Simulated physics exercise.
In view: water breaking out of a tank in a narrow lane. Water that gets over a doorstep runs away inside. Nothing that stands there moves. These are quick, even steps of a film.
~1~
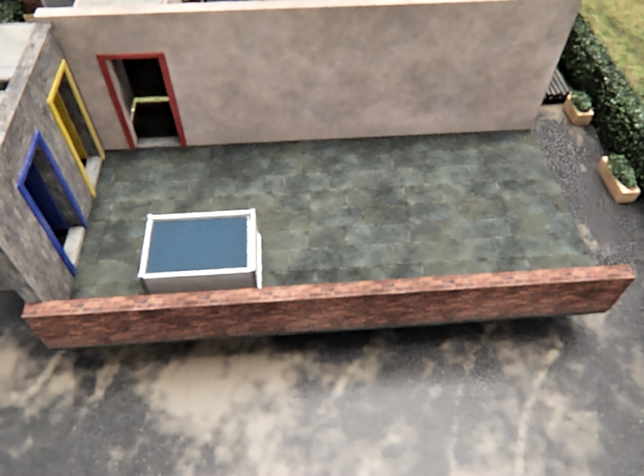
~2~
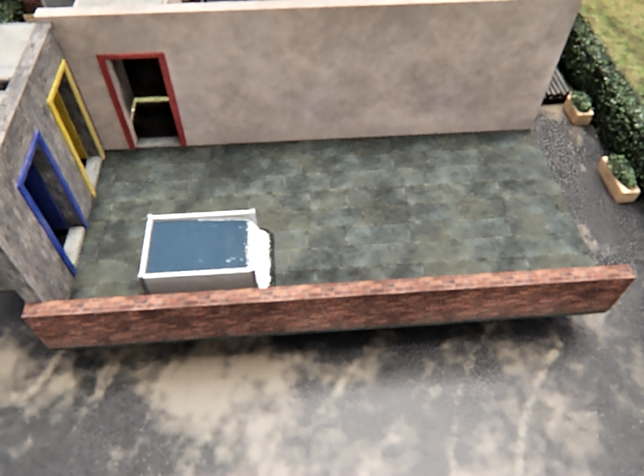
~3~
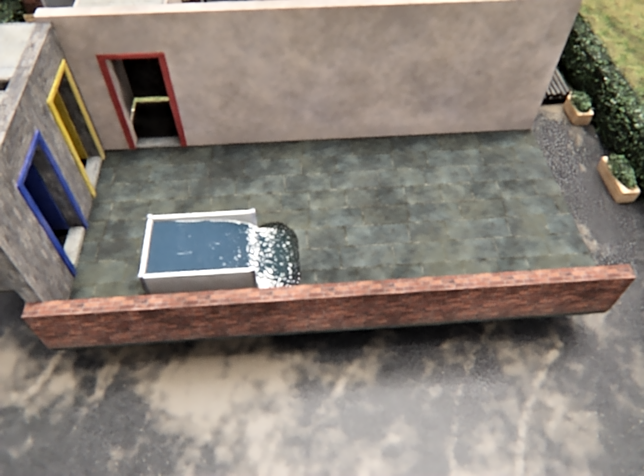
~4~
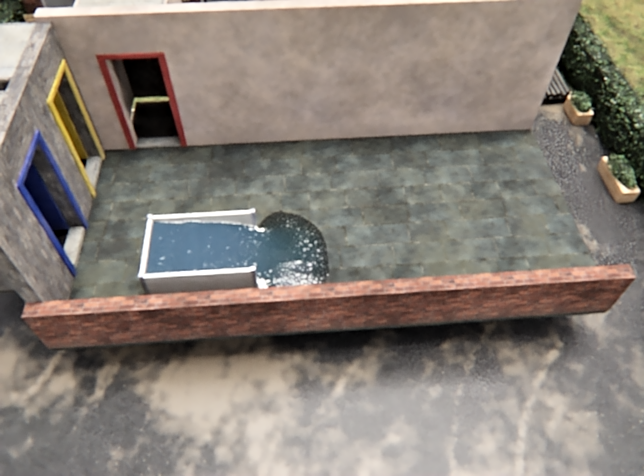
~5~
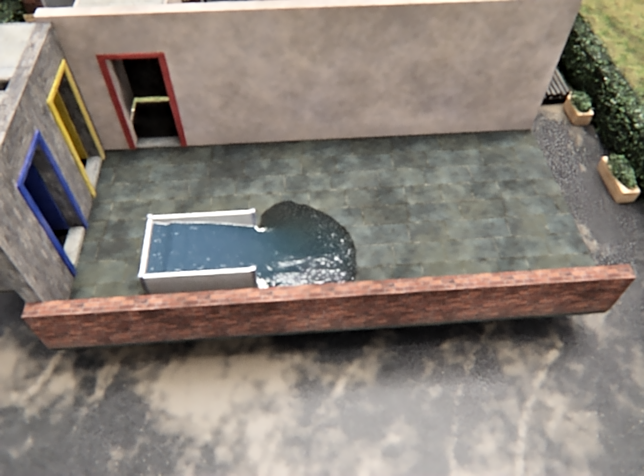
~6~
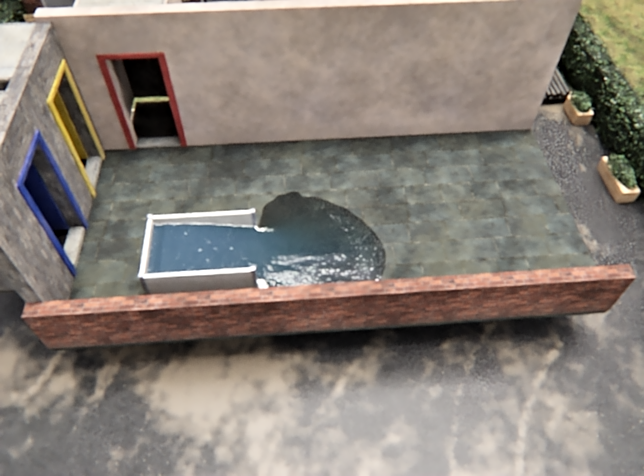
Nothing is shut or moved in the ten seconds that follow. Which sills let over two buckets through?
One by one: The yellow door stays under that; the red door stays under that; the blue door stays under that.
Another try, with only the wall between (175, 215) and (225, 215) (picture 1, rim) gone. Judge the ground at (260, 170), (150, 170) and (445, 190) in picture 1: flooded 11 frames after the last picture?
As listed: Flooded, covered, no water.
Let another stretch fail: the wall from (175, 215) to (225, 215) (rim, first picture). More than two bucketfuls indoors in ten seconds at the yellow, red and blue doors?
My reading: The yellow one stays under; the red one is over; the blue one is under.
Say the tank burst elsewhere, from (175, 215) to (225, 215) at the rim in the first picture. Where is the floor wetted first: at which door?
First comes the red-painted one.
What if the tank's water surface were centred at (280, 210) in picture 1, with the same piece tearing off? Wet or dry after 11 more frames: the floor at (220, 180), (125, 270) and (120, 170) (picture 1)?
In that order: No water, clear, dry.
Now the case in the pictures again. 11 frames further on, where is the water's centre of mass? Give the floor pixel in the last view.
Roughly at (340, 252).
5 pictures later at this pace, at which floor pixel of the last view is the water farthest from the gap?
At about (473, 228).
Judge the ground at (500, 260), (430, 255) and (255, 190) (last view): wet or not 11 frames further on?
In turn: Wet, awash, free of water.
A moment on, water covers 25 % of the floor; the yellow door not reached, the red door not reached, the blue door not reached.
Next, water covers 45 % of the floor; the yellow door not reached, the red door not reached, the blue door not reached.
Then, water covers 60 % of the floor; the yellow door not reached, the red door not reached, the blue door not reached.
Later, water covers 50 % of the floor; the yellow door not reached, the red door not reached, the blue door not reached.
In the end, water covers 45 % of the floor; the yellow door not reached, the red door not reached, the blue door not reached.
